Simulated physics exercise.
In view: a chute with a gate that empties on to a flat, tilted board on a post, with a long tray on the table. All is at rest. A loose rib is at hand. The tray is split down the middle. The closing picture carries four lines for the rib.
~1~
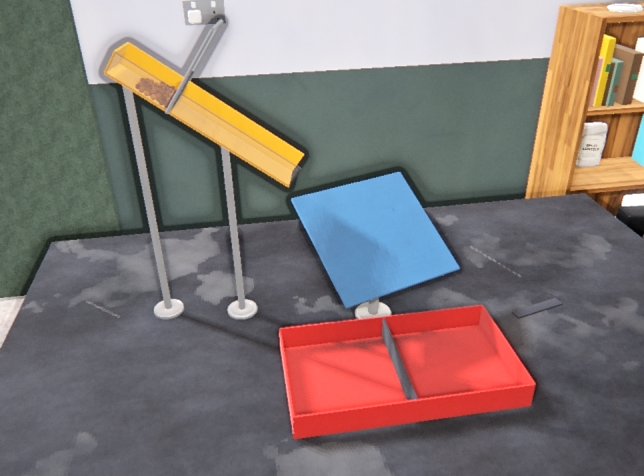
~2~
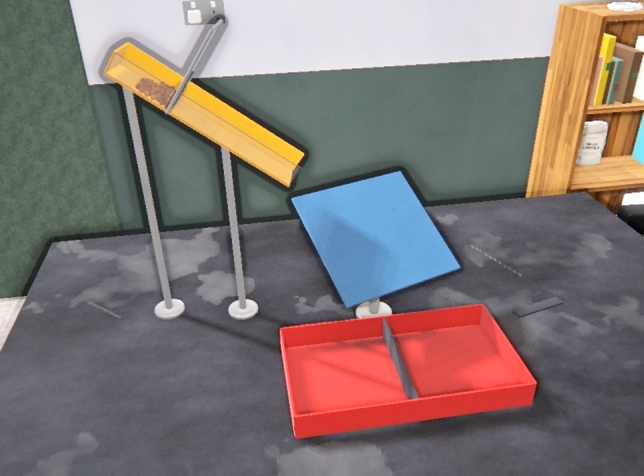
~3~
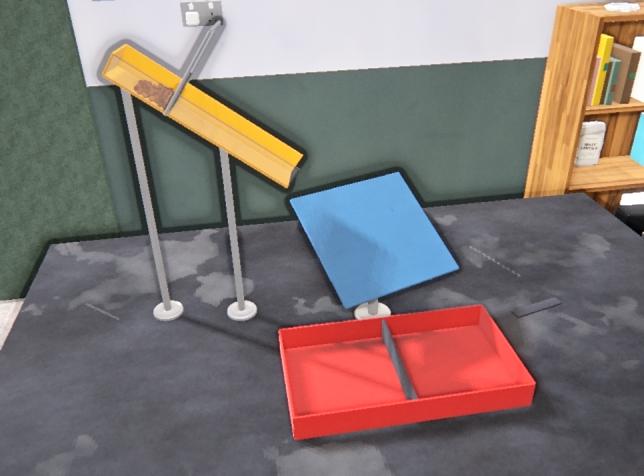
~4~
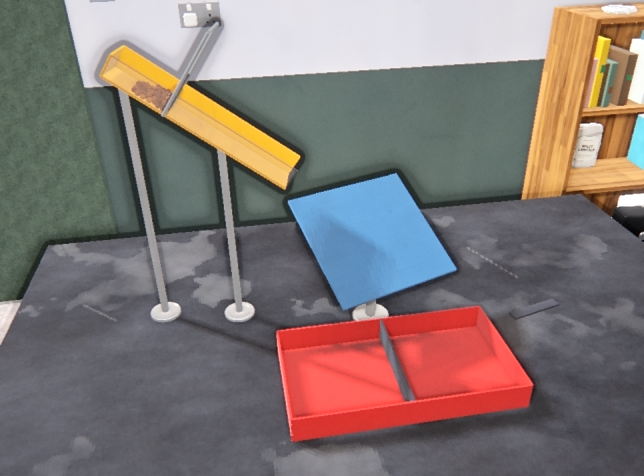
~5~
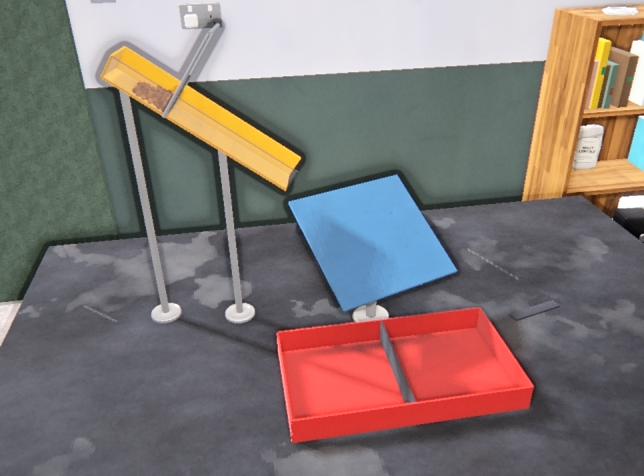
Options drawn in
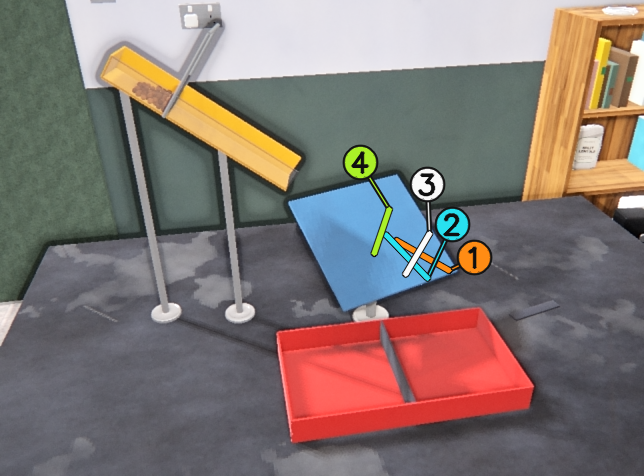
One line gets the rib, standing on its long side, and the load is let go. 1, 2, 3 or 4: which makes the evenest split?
Line 4 does it best.
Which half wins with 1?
The right half.
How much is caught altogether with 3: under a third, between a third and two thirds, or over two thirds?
It is over two thirds.
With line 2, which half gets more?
The right half.
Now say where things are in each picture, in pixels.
In the first frame, load behind the gate at (162, 91), cereal balls; lip of the chute at (290, 179), sloping gently.
In the second frame, middle of the board at (376, 233), tilted fairly steeply; middle of its low edge at (407, 286); of its high edge at (349, 184).
In the third frame, front corners of the tray at (294, 418) and (535, 384); front end of its middle wall at (418, 400); gate still shut at (185, 82).
In the fourth frame, middle of the load at (158, 94); lip at (287, 181).
In the fifth frame, middle of the load at (158, 95); lip at (287, 182).
On the marked copy, line 1 from (396, 240) to (449, 270); line 2 from (386, 234) to (427, 278); line 3 from (429, 233) to (405, 274); line 4 from (389, 209) to (374, 253).
For line 1, of what is caught, none in the left half, all in the right.
For line 2, of what is caught, none in the left half, all in the right.
For line 3, of what is caught, a small part in the left half, nearly all in the right.
For line 4, of what is caught, about two thirds in the left half, about a third in the right.
